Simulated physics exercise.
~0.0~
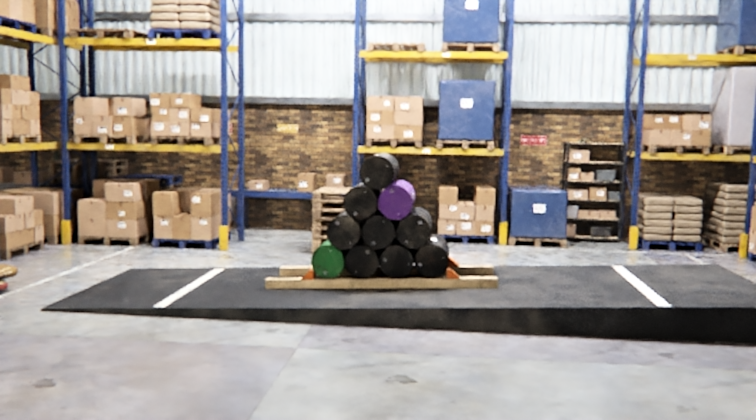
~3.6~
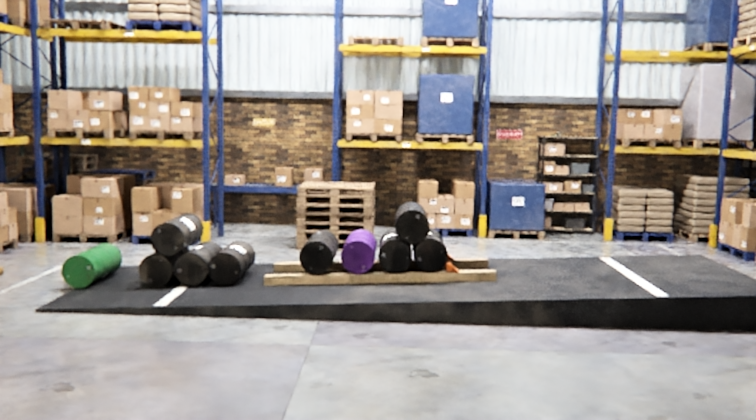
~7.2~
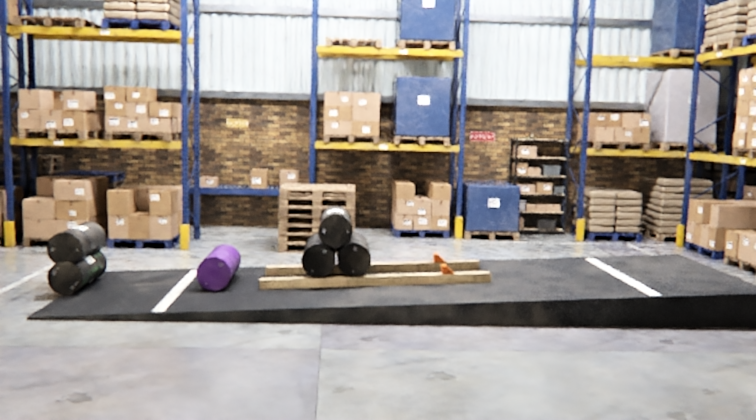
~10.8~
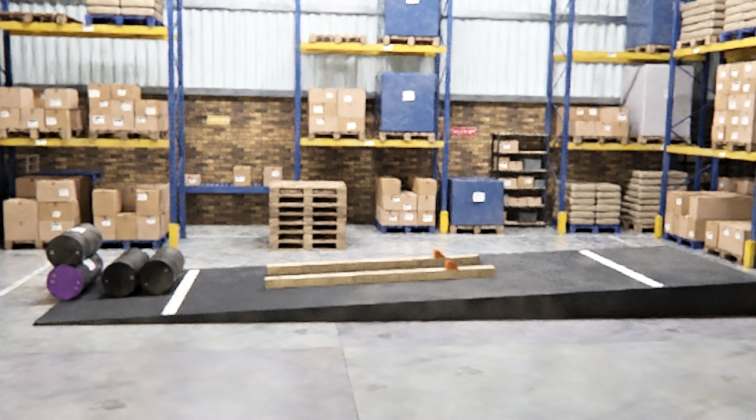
A pyramid of drums, mostly black with one green at the lower left and one purple higher on the right, rests on wooden beams across a dark, gently sloping pad in a warehouse, seen from the front as the view drifts slightly sideways. The stack collapses to the left, and the green drum rolls past the left white line with several black ones. The purple drum drops onto the beams, then rolls left down the pad, leaving three black drums piled behind it. Finally the beams are empty, and the purple drum sits beyond the left line among black drums, the green one no longer visible.
